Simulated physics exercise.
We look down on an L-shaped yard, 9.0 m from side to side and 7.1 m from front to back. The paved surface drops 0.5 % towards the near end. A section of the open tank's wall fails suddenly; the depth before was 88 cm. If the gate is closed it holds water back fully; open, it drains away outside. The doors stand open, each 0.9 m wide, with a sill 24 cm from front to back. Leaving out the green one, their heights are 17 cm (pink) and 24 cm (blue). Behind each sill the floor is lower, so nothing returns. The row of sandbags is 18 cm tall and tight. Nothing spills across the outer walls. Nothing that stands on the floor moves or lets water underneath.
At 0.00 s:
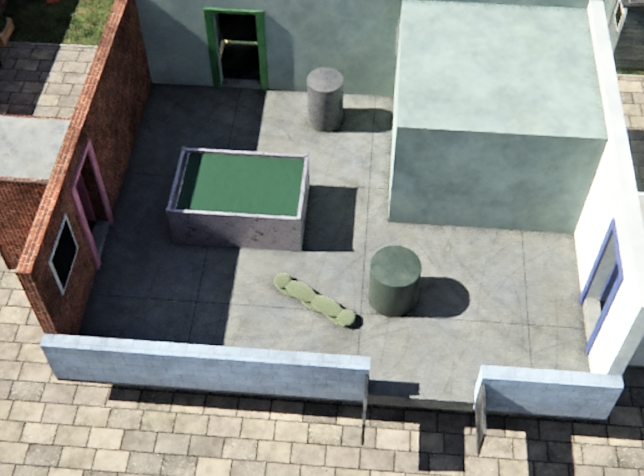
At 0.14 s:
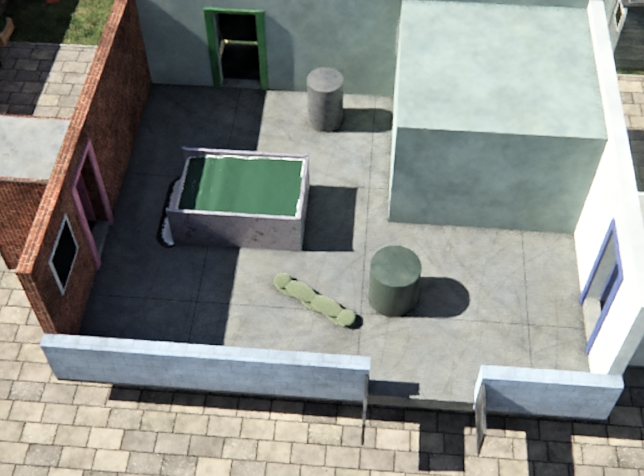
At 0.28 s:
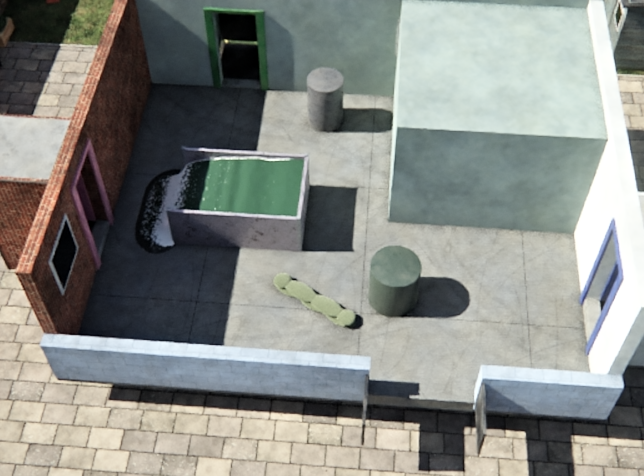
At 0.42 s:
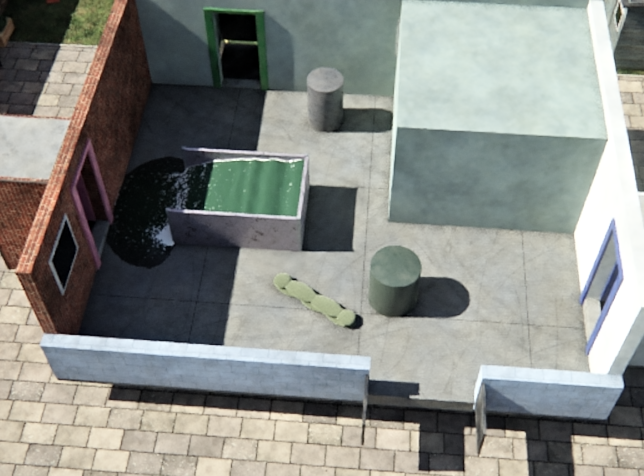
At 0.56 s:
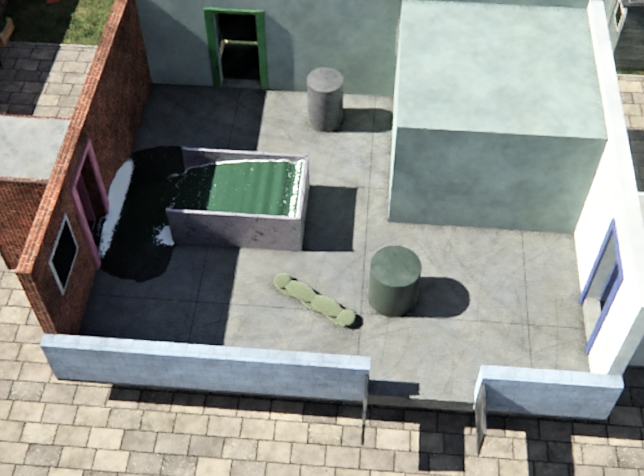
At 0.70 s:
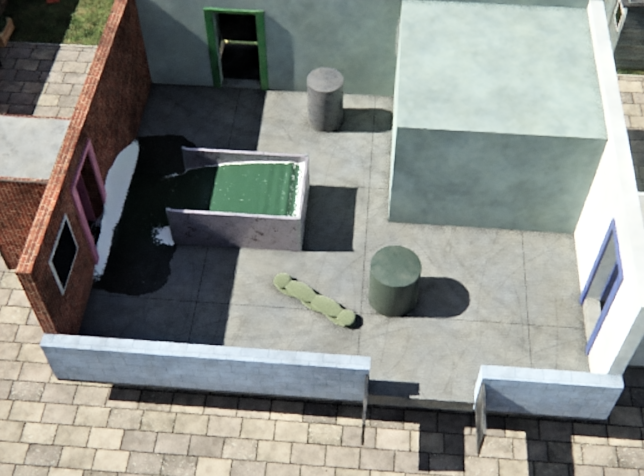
In a walled yard, an open tank of green water gave way at its left end, and the water poured out, spread across the shaded floor and washed up against the brick wall.
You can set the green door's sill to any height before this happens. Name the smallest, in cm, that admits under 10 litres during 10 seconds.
About 15 cm.
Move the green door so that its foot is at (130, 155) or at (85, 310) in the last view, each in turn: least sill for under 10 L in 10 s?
About 31 and 12.5 cm.
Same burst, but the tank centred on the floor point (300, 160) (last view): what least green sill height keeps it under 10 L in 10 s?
Then roughly 11.5 cm.
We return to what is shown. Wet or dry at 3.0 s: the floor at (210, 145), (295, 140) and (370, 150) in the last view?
In that order: Wet, not reached, still dry.
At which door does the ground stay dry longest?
The blue one.
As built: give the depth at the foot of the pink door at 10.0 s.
About 5.0 cm.
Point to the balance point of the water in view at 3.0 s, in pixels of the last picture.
Near (183, 208).
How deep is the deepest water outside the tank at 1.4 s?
Roughly 57 cm.
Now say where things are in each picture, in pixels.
The open tank at (240, 185) is whole and still, 88 cm deep; the green door at (238, 53) is dry, in the first frame.
Water pours out at (182, 199) and has run 0.3 m, to (161, 234); about 11 cm deep outside, 88 cm at the back, in the second frame.
Water pours out at (182, 202) and has run 0.8 m, to (140, 232); about 14 cm deep outside, 88 cm at the back, in the third frame.
The front is at (109, 233), 1.4 m from the gap at (182, 203); 3.0 m2 of floor is wet, 86 cm left at the back, in the fourth frame.
Water pours out at (183, 204) and has run 1.5 m, to (96, 232); about 12 cm deep outside, 77 cm at the back, in the fifth frame.
The gap is at (183, 204), the front 1.8 m out at (94, 284); the back of the open tank holds 75 cm; 2.1 m in a straight line remain to the green door at (238, 53), in the sixth frame.
After 1.4 s water covers 15 % of the floor, deepest (57 cm) near (116, 209); it has not reached the green door.
After 3.0 s water covers 35 % of the floor, deepest (36 cm) near (74, 351); 14 cm at the green door, 26 litres in over its 5 cm sill.
After 10.0 s water covers 95 % of the floor, deepest (12 cm) near (345, 309); 4 cm at the green door, 90 litres in over its 5 cm sill.
At the green door as built, the water arrived by 2.0 s and peaked near 16 cm at 2.6 s.
Run again over the same 10 s with other heights there, 19 litres in over 12.5 cm, 4 litres over 17 cm. The limit of 10 litres is kept from about 15 cm up.
